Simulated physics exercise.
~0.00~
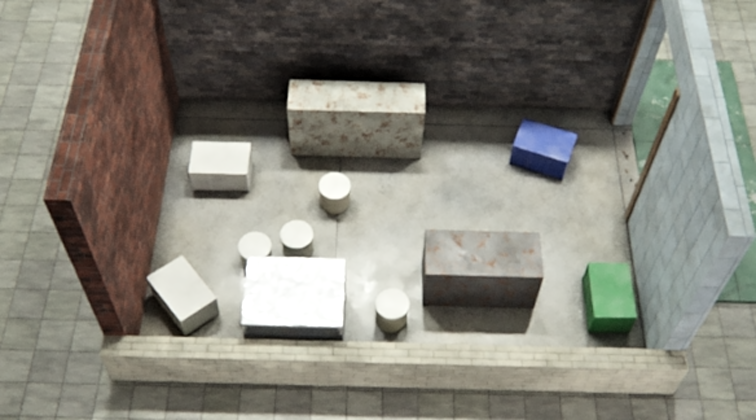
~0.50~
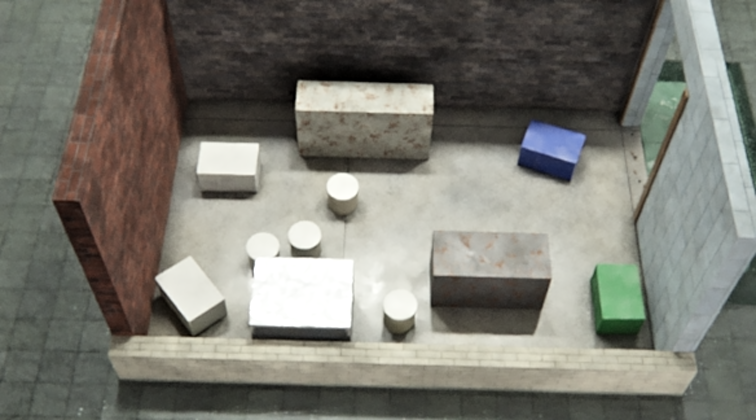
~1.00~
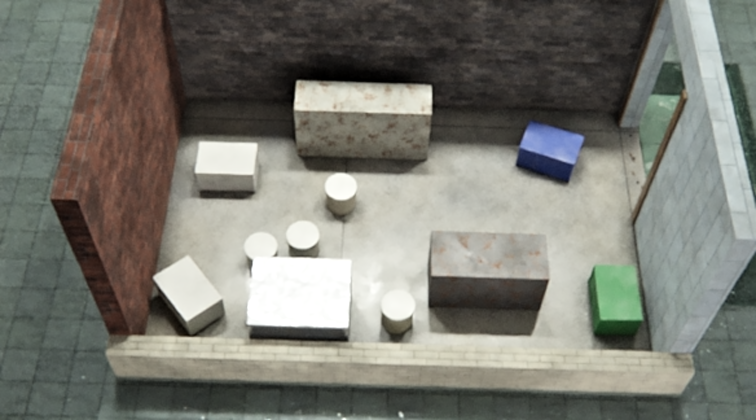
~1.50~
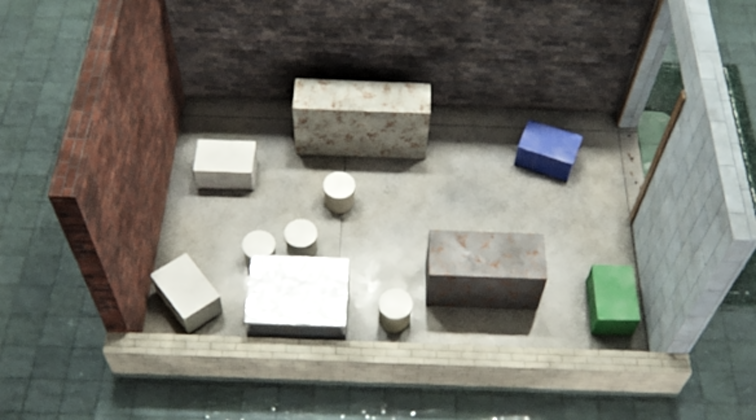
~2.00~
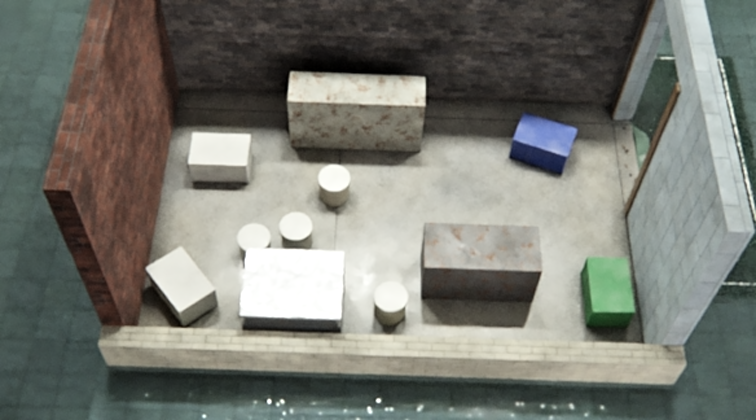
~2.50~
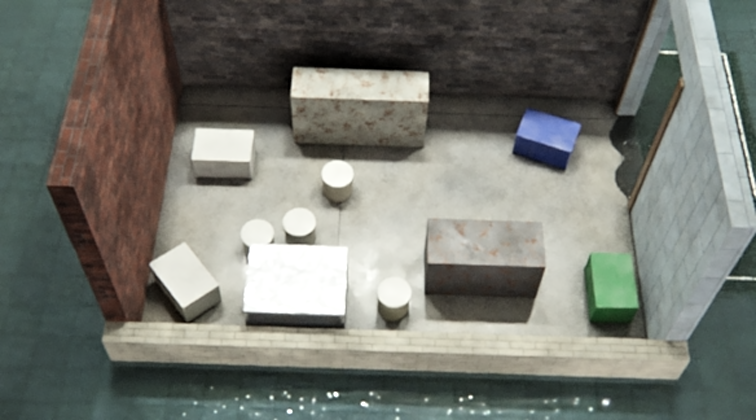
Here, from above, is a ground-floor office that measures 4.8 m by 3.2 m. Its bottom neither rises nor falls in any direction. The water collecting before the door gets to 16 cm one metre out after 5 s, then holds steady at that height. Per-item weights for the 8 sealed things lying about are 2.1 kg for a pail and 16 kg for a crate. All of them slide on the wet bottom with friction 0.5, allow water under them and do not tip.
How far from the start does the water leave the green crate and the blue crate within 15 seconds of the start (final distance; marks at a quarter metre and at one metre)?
By then the green crate hardly moves and the blue crate covers a big distance.
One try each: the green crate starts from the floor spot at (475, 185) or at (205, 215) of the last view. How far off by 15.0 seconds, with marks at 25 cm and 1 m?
At the first spot it winds up well off, and at the second it edges a bit.
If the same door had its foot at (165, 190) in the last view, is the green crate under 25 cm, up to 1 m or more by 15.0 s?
You'd see the green crate edge over a bit.
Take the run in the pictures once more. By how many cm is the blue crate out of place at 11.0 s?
Displacement by then near 250 cm.
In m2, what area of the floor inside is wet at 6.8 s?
Flooded: Near 8.0 m2.
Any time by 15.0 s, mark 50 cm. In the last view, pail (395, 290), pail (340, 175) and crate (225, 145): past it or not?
Within, beyond, beyond.
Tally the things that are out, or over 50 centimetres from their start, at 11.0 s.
Result: 4.
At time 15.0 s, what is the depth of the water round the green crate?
I'd put it at about 6 cm.
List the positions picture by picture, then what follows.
The green crate at (612, 290), on the bottom; the blue crate at (545, 140) rests on the ground; 0.0 m2 under water; 0 of 8 have shifted, in the first picture.
The green crate at (620, 291), on the bottom; the blue crate at (554, 141) rests on the ground; water covers 0.0 m2; 0 of 8 have shifted, in the second picture.
The green crate at (618, 292) rests on the ground; the blue crate at (552, 142), on the bottom; water covers 0.0 m2; 0 of 8 have shifted, in the third picture.
The green crate at (616, 292) rests on the ground; the blue crate at (550, 142) rests on the ground; 0.0 m2 under water; 0 of 8 have shifted, in the fourth picture.
The green crate at (611, 284) rests on the ground; the blue crate at (545, 134), on the bottom; water covers 0.0 m2; 0 of 8 have shifted, in the fifth picture.
The green crate at (614, 280), on the bottom; the blue crate at (549, 130), on the bottom; 0.0 m2 under water; 0 of 8 have shifted, in the sixth picture.
After 3.5 s the green crate is near (614, 280), 0.0 m from its start, aground; the blue crate is near (549, 130), 0.0 m from its start, aground; 0 afloat.
After 6.8 s the green crate is near (614, 280), 0.0 m from its start, aground; the blue crate is near (492, 140), 0.6 m from its start, aground; 0 afloat.
After 11.0 s the green crate is near (614, 280), 0.0 m from its start, aground; the blue crate is near (317, 211), 2.6 m from its start, aground; 5 afloat.
After 15.0 s the green crate is near (615, 279), 0.0 m from its start, aground; the blue crate is near (241, 161), 3.2 m from its start, afloat; 7 afloat.
